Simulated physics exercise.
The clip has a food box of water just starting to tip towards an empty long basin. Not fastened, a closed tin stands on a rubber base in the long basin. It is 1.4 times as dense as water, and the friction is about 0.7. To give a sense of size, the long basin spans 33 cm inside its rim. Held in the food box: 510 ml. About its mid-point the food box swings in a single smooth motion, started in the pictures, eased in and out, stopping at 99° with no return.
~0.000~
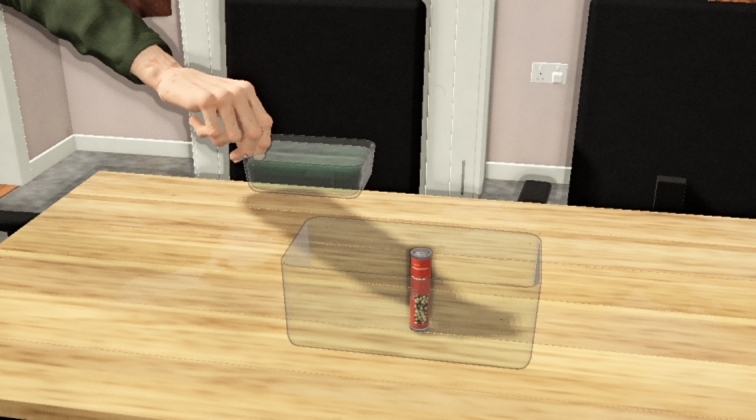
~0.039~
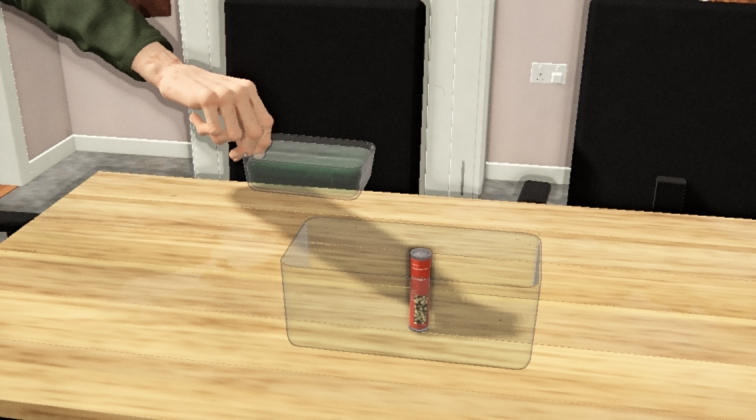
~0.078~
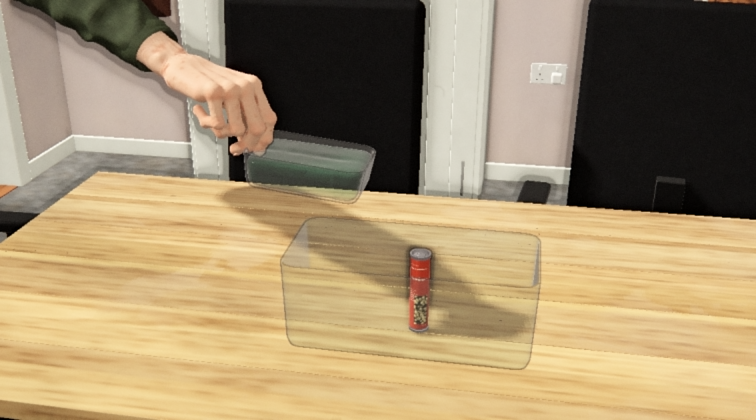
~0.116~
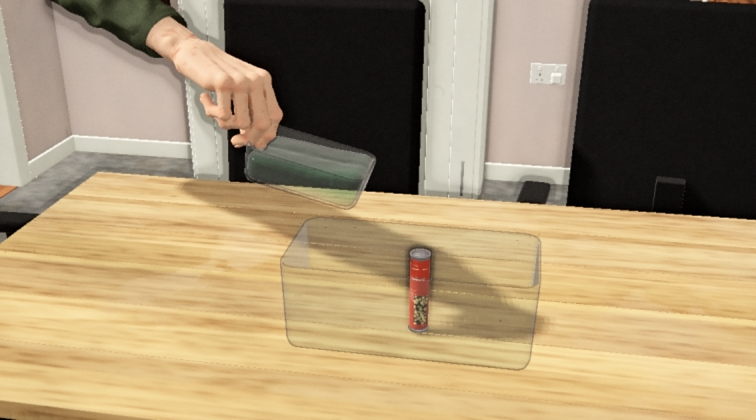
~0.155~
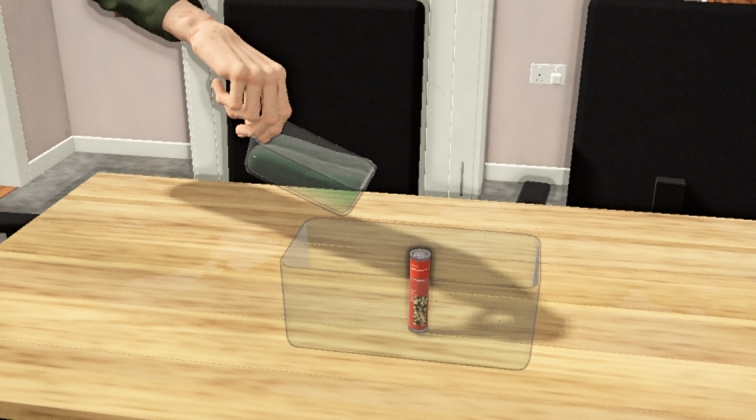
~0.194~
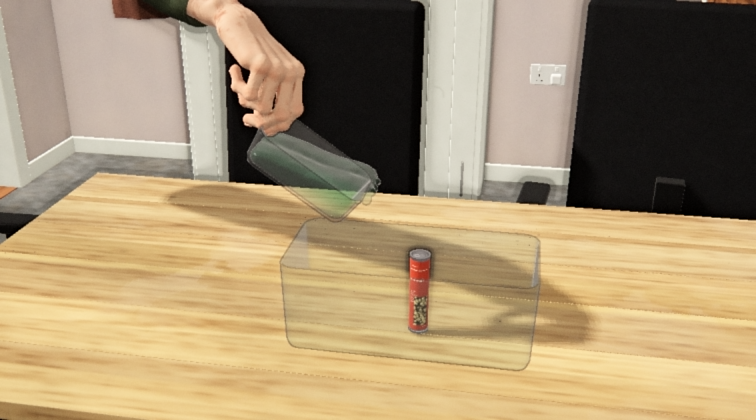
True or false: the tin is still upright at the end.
False.
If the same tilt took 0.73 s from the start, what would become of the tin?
Outcome - the tin stays erect.
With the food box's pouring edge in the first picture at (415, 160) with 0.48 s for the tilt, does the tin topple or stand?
It does not tip.
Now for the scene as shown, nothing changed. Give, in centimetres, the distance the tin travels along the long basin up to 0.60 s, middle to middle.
About 1 cm.
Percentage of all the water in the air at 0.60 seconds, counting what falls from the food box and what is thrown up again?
Around 3 per cent of the liquid is in flight.
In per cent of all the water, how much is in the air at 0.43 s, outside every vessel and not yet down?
It comes to about 16 percent.
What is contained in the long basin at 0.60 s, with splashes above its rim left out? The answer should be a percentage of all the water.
About 96 per cent.
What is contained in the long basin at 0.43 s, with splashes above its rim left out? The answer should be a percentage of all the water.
About 78%.
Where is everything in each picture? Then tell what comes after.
The first picture shows tilt 0°; pouring edge (369, 155); surface from (256, 150) to (368, 158); the long basin's rim runs from (294, 240) to (540, 261); the tin's top is at (421, 256).
The second picture shows tilt 2°; pouring edge (369, 157); surface from (256, 150) to (368, 159).
The third picture shows tilt 6°; pouring edge (370, 162); surface from (256, 148) to (368, 162).
The fourth picture shows tilt 14°; pouring edge (370, 170); surface from (258, 145) to (370, 166).
The fifth picture shows tilt 23°; pouring edge (369, 180); surface from (258, 143) to (359, 168); 3 per cent is over the edge.
The sixth picture shows tilt 35°; pouring edge (366, 191); surface from (260, 140) to (351, 170); 10 per cent is over the edge.
After 0.43 s the tilt is 96° and 6 per cent is still to pour; the tin stands where it began.
After 0.60 s the tilt is 99° and 1 per cent is still to pour; the tin leans 7°.
After 0.78 s the tilt is 99° and 0 per cent is still to pour; the tin leans 4°.
After 0.98 s the tilt is 99° and 0 per cent is still to pour; the tin leans 18°.
In the end the tin lies on its side.
